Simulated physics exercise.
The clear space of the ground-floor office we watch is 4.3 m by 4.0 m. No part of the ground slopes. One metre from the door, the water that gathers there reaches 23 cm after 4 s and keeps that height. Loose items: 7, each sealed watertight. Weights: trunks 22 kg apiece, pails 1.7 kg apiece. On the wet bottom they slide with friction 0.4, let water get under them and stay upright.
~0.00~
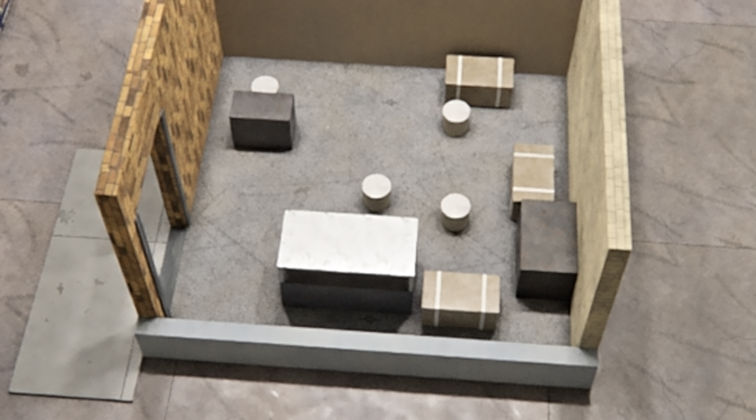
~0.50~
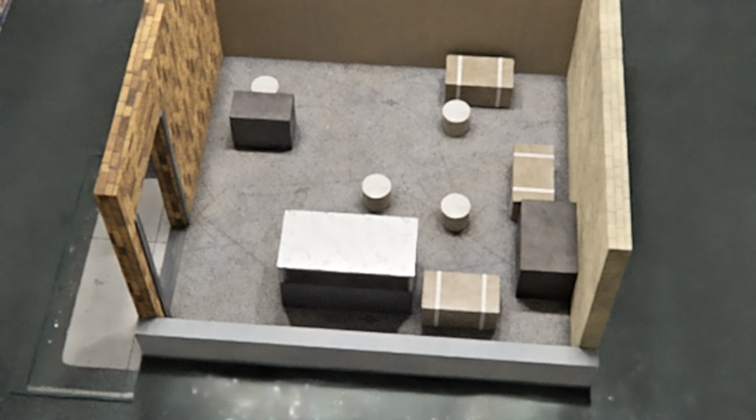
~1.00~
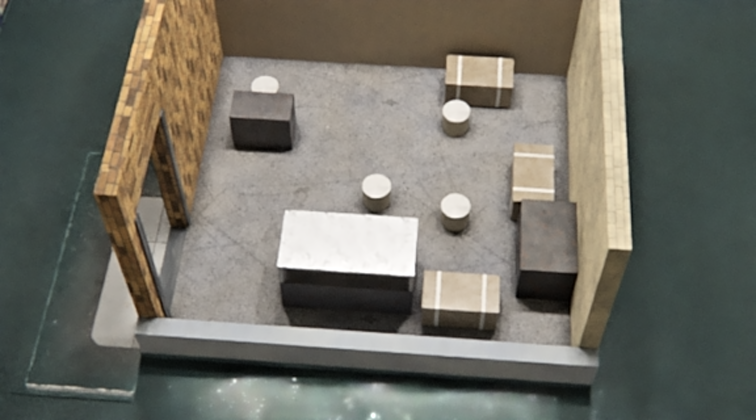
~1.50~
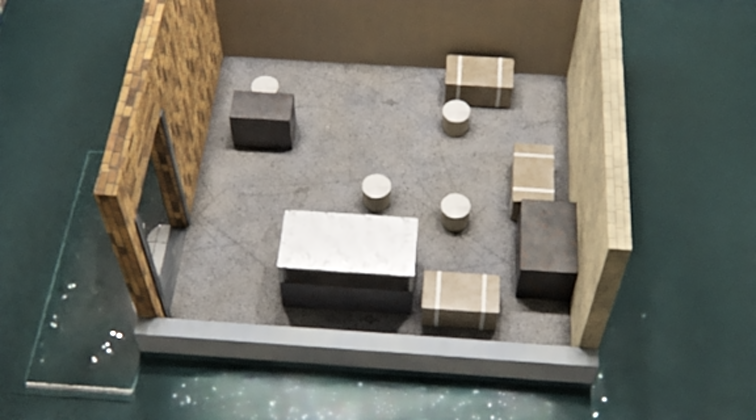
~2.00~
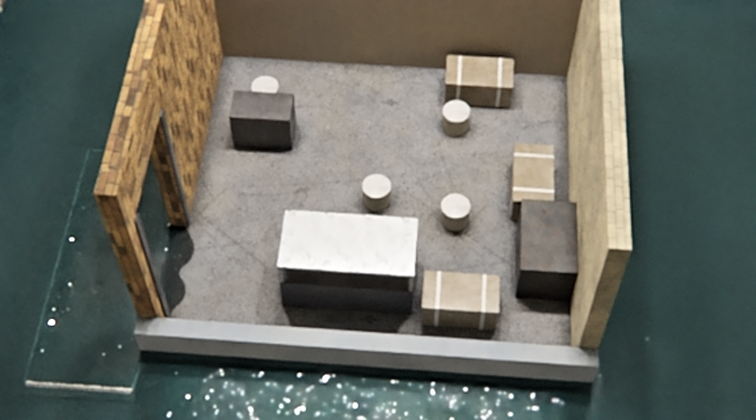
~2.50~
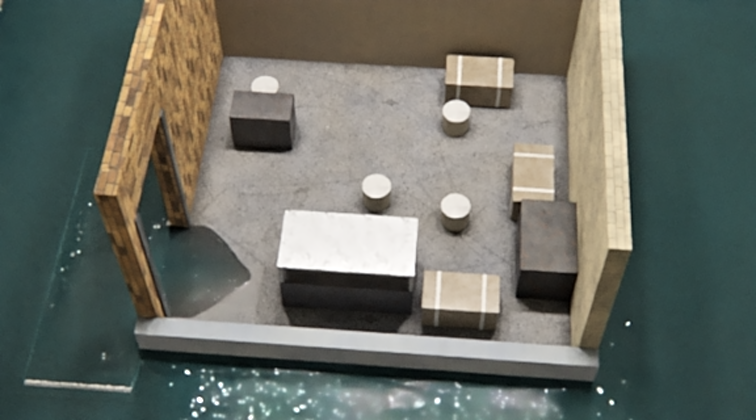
In a small open-topped office, water surrounds the walls, then spreads through the left doorway.
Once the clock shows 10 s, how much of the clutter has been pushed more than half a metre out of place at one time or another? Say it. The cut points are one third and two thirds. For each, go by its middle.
It falls between one third and two thirds.
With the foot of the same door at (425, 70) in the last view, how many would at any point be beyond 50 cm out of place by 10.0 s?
In that case the number is 5.
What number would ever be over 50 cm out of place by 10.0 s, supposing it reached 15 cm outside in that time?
2.
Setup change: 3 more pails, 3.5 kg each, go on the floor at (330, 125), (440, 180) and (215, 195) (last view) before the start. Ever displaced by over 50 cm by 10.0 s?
One: Beyond it. Two: Beyond it. Three: Within it.
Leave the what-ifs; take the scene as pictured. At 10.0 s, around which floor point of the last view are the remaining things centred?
They average out to somewhere around (481, 148).
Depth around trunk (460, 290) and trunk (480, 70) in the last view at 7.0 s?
Around 5 cm and 5 cm.
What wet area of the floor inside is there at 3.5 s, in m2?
My estimate is roughly 2.5 m2.
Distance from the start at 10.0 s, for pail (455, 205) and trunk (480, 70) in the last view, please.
The first is 80 cm from its start, the second 40 cm.
After 3.5 s 0 of 7 are over 50 cm from their spots; 0 afloat.
After 4.5 s 0 of 7 are over 50 cm from their spots; 0 afloat.
After 7.0 s 3 of 7 are over 50 cm from their spots; 2 afloat.
After 10.0 s 4 of 7 are over 50 cm from their spots, and 4 have been at some point; 7 afloat.
